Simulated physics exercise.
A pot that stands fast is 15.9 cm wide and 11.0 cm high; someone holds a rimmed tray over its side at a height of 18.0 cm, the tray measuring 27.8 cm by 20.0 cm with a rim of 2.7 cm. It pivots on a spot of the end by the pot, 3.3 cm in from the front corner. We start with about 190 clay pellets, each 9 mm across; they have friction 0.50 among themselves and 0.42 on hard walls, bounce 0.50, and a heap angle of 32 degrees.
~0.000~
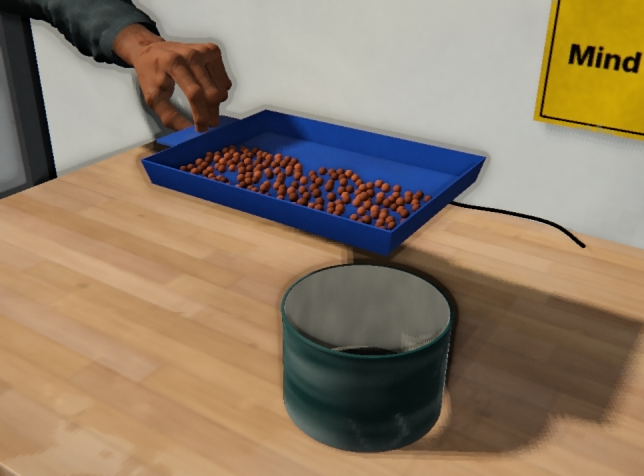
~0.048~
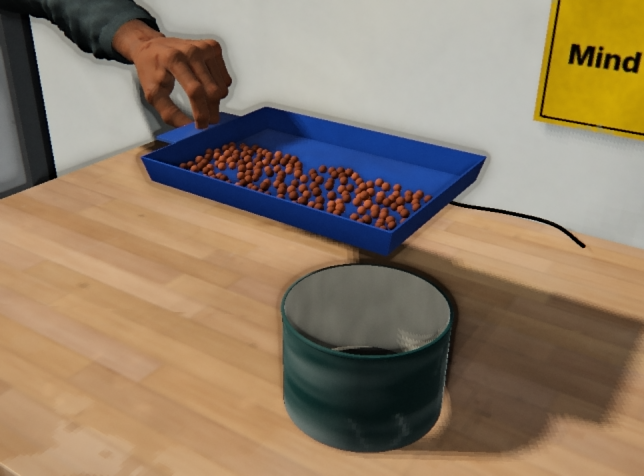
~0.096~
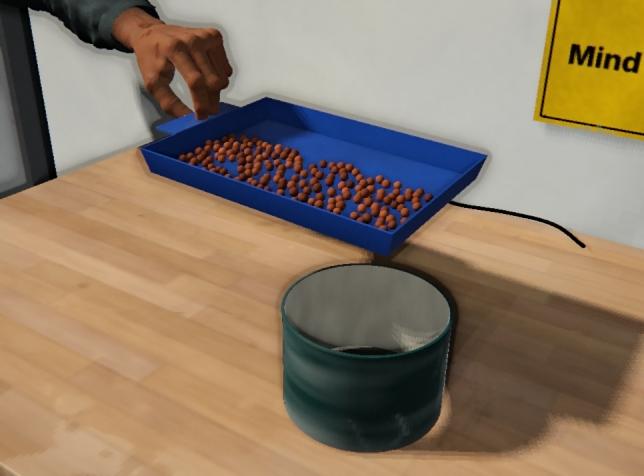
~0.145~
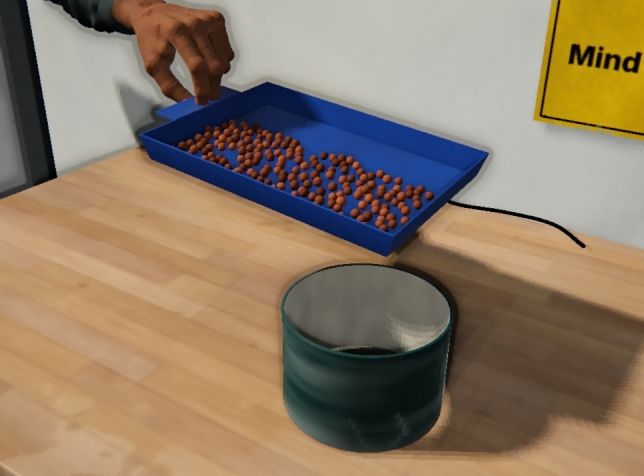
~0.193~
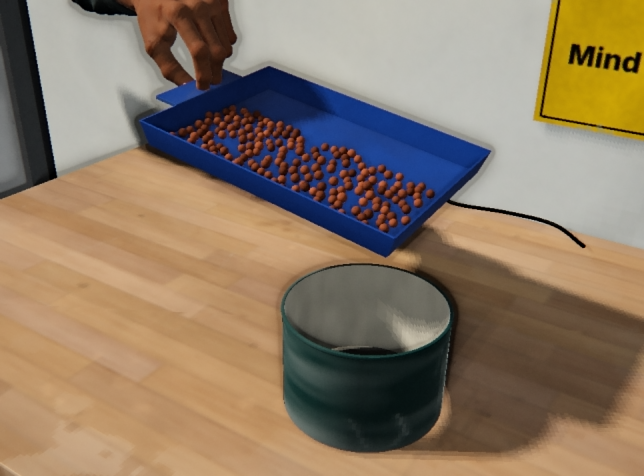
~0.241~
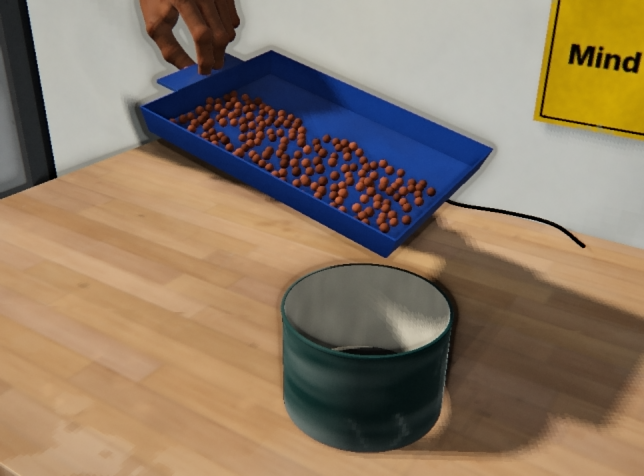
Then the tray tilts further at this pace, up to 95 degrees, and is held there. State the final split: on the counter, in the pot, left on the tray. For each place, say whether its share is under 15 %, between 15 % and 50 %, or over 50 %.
One by one: Counter: I expect the major share of the load there, pot: I expect a notable fraction of the load there, tray: I expect a mere dribble of the load there.
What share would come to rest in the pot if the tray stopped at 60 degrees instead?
Estimate: Roughly 0 percent.
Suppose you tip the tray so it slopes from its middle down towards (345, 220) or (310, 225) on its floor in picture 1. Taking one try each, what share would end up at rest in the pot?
Roughly 50 % for the first direction, roughly 55 % for the second.
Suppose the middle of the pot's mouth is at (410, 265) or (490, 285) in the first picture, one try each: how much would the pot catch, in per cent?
Spot one: Some 0 per cent; spot two: Some 15 per cent.
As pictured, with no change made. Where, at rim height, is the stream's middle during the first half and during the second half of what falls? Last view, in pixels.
Roughly (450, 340) to start, and after that (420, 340).
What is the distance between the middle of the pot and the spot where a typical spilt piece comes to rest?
About 16 cm from the centre.
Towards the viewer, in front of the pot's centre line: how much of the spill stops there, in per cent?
Near 70 in a hundred.
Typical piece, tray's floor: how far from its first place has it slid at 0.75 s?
9 cm.
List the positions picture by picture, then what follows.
The first frame shows tray tilt 0 degrees, front corners at (150, 159) and (388, 227); middle of the pieces at (295, 185); pot at (367, 305).
The second frame shows tray tilt 1 degrees, front corners at (150, 156) and (388, 228); middle of the pieces at (295, 184).
The third frame shows tray tilt 3 degrees, front corners at (149, 148) and (389, 229); middle of the pieces at (295, 179).
The fourth frame shows tray tilt 6 degrees, front corners at (149, 134) and (390, 230), lowest corner right front; middle of the pieces at (296, 171).
The fifth frame shows tray tilt 10 degrees, front corners at (149, 121) and (391, 232), lowest corner right front; middle of the pieces at (297, 163).
The sixth frame shows tray tilt 14 degrees, front corners at (150, 107) and (393, 234), lowest corner right front; middle of the pieces at (298, 155); pot at (367, 305). The tray's pace is about 75 degrees a second.
After 0.75 s, tilt 52 degrees; the tray holds 100 %, the pot 0 %.
Then, at 1.09 s, tilt 78 degrees; the tray holds 95 %, the pot 5 %.
Then, at 1.52 s, tilt 95 degrees; the tray holds 35 %, the pot 10 %.
By 2.6 s all is still; counter 65 %, pot 35 %, tray 0 %.
